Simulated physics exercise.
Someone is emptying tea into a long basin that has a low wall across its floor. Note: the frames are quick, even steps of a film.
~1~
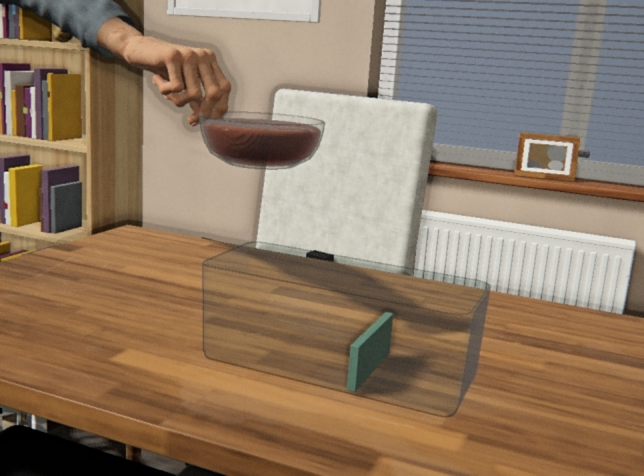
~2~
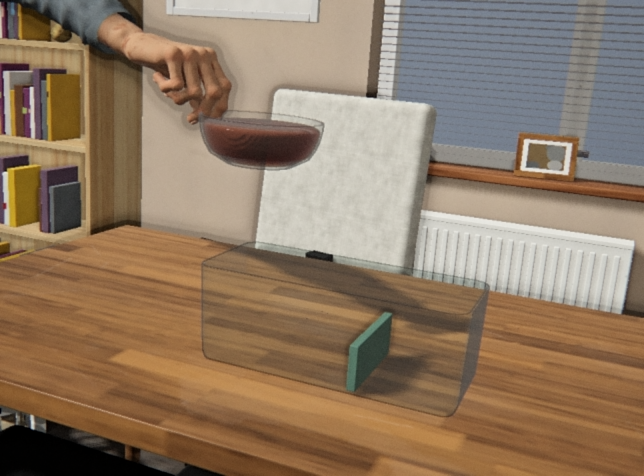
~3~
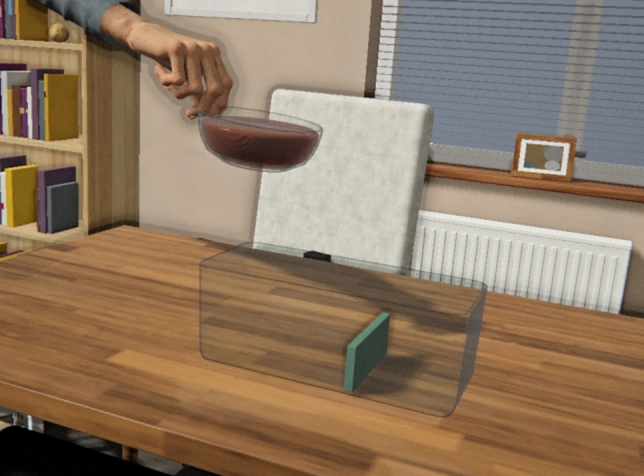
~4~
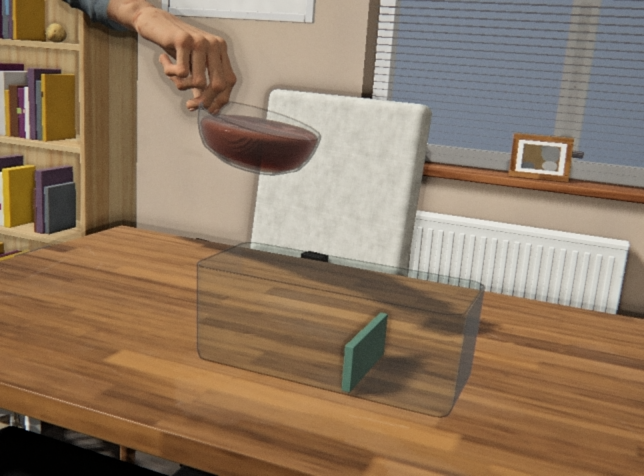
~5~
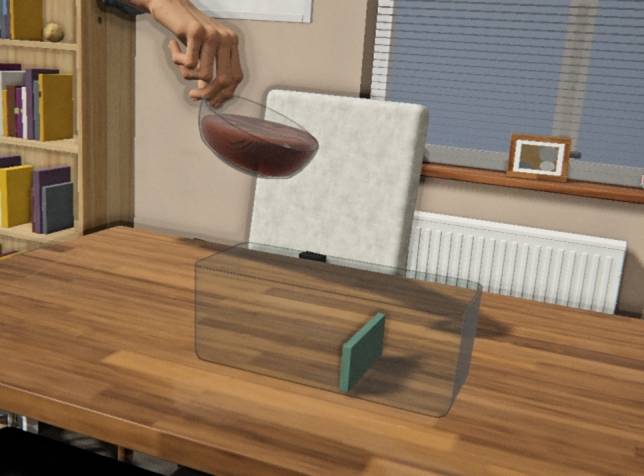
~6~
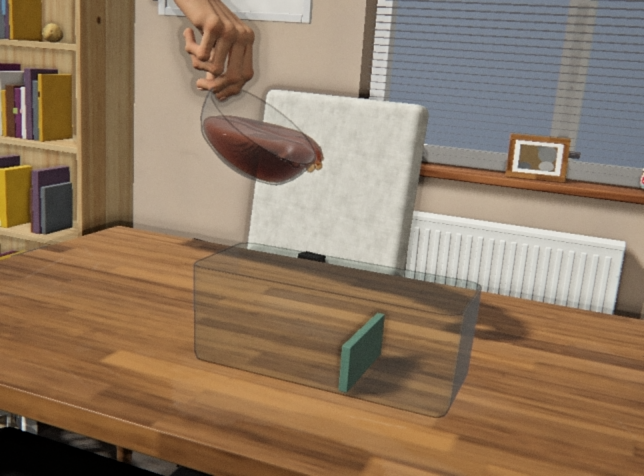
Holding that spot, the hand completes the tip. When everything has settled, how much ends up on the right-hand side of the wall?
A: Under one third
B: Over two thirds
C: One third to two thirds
A, under one third.
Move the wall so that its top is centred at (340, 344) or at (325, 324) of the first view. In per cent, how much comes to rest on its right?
Around 55 percent in try one and around 75 percent in try two.
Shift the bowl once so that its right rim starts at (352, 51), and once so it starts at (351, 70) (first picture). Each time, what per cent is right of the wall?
In turn 55 and 55 in a hundred.
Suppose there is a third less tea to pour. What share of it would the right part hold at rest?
I'd put it at some 5 %.
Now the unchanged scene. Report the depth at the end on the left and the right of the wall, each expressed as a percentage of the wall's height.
40 per cent for the left part, 0 for the right.
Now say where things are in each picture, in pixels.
In the first picture, it leans 0°; its right rim is at (319, 126); the tea meets the walls at (214, 120) and (319, 131); the long basin's rim runs from (227, 253) to (481, 300); the wall's top is at (373, 330).
In the second picture, it leans 2°; its right rim is at (318, 128); the tea meets the walls at (213, 119) and (318, 132).
In the third picture, it leans 6°; its right rim is at (317, 133); the tea meets the walls at (212, 117) and (316, 135).
In the fourth picture, it leans 13°; its right rim is at (315, 141); the tea meets the walls at (212, 116) and (315, 139).
In the fifth picture, it leans 23°; its right rim is at (312, 153); the tea meets the walls at (212, 116) and (310, 145); 3 per cent is over the edge.
In the sixth picture, it leans 34°; its right rim is at (309, 165); the tea meets the walls at (214, 116) and (296, 145); 11 per cent is over the edge.
A moment on, the bowl is tipped on its side and 7 per cent is still to pour, 47 is left of the wall and 1 right of it.
Next, the bowl is tipped right over and 0 per cent is still to pour, 93 is left of the wall and 3 right of it.
Then the bowl is tipped right over and 0 per cent is still to pour, 86 is left of the wall and 5 right of it.
Later the bowl is tipped right over and 0 per cent is still to pour, 86 is left of the wall and 6 right of it.
In the end 86 per cent lies left of the wall, 6 right of it and 7 outside.
